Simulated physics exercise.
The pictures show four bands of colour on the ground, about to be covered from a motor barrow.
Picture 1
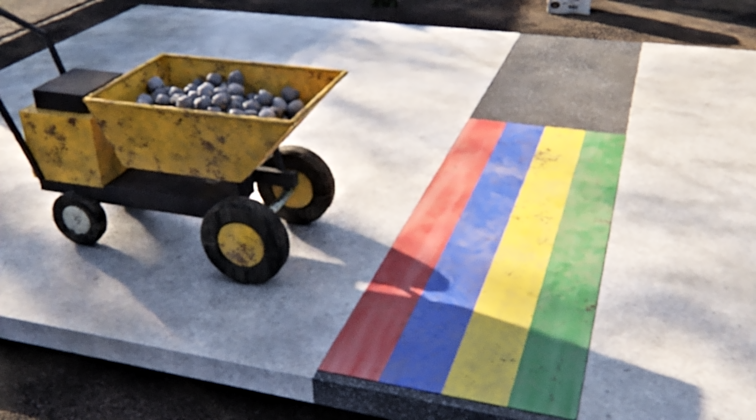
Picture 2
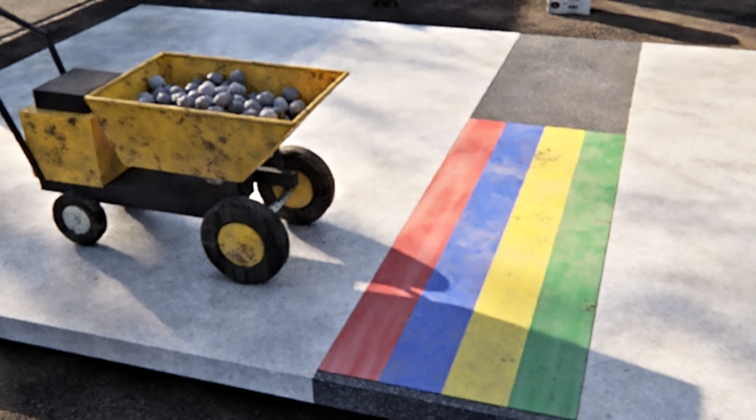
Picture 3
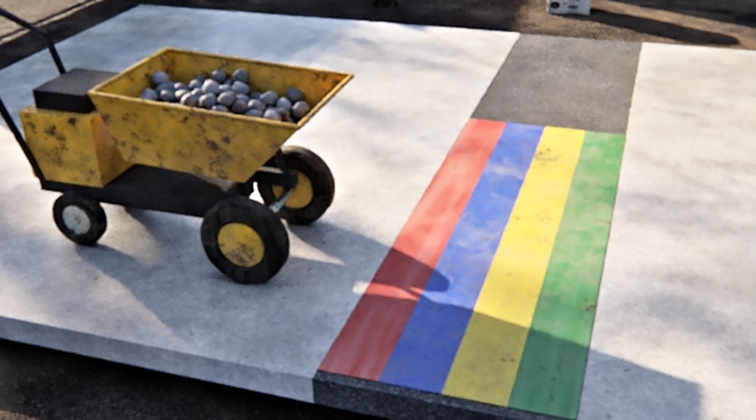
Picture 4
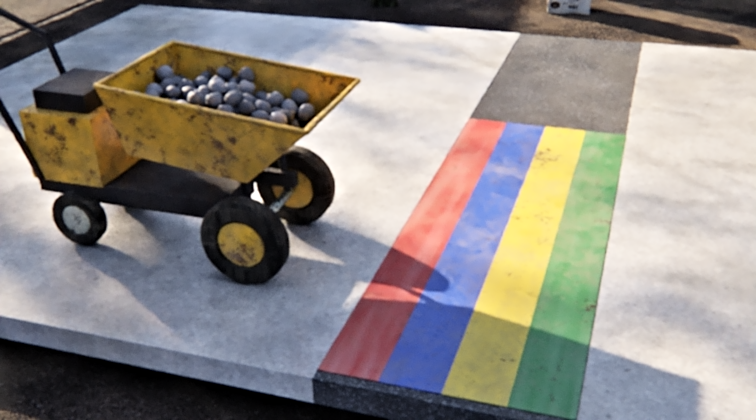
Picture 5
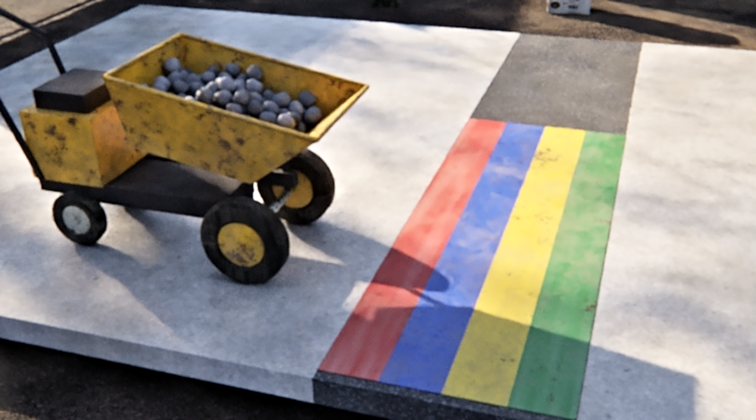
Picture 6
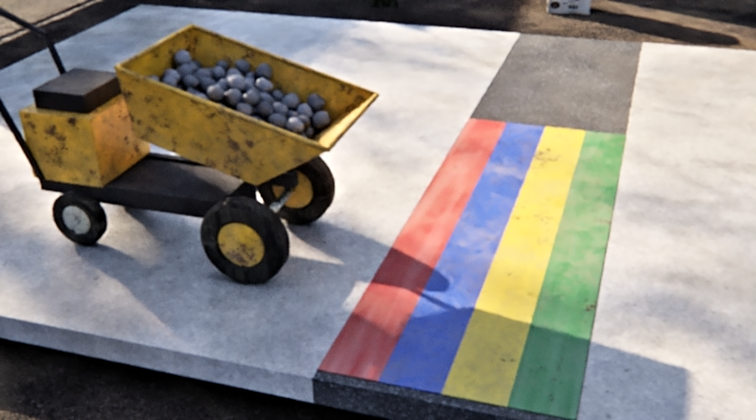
On a pale paved slab outdoors in sunlight and shadow, seen from slightly above by a still camera, a narrow dark strip crosses the surface. A worn yellow motor barrow carrying round grey cobbles stands at left, with red, blue, yellow and green bands to its right. The skip starts level, then its rear rises and its lip tilts down rightward, the cobbles staying inside while the wheels remain still.
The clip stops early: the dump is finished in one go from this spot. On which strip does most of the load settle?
The blue one gets the largest share.
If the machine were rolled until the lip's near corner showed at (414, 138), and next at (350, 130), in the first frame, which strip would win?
One: That green strip. Two: Yellow.
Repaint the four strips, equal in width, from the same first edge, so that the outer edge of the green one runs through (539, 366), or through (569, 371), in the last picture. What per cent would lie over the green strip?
The first gives 10 %, the second 10 %.
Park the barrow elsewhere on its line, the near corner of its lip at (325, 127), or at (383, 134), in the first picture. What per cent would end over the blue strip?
Near 30 % and 0 %.
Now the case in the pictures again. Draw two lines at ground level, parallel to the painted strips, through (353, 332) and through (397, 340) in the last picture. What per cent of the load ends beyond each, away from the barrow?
About 80 and 70 per cent.
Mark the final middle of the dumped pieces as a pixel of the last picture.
Near (461, 276).
Soon after the last picture, skip tipped steeply; all in the skip.
A little later, skip tipped steeply; most in the skip; a small part over the red strip; a small part over the blue strip.
Later still, skip tipped right over; about a quarter in the skip; a small part over the red strip; about a third over the blue strip; about a quarter over the yellow strip; a small part over the green strip; a stray few off the paint.
At rest, skip tipped right over; about a quarter in the skip; a small part over the red strip; about a third over the blue strip; a small part over the yellow strip; a small part over the green strip; a small part off the paint.
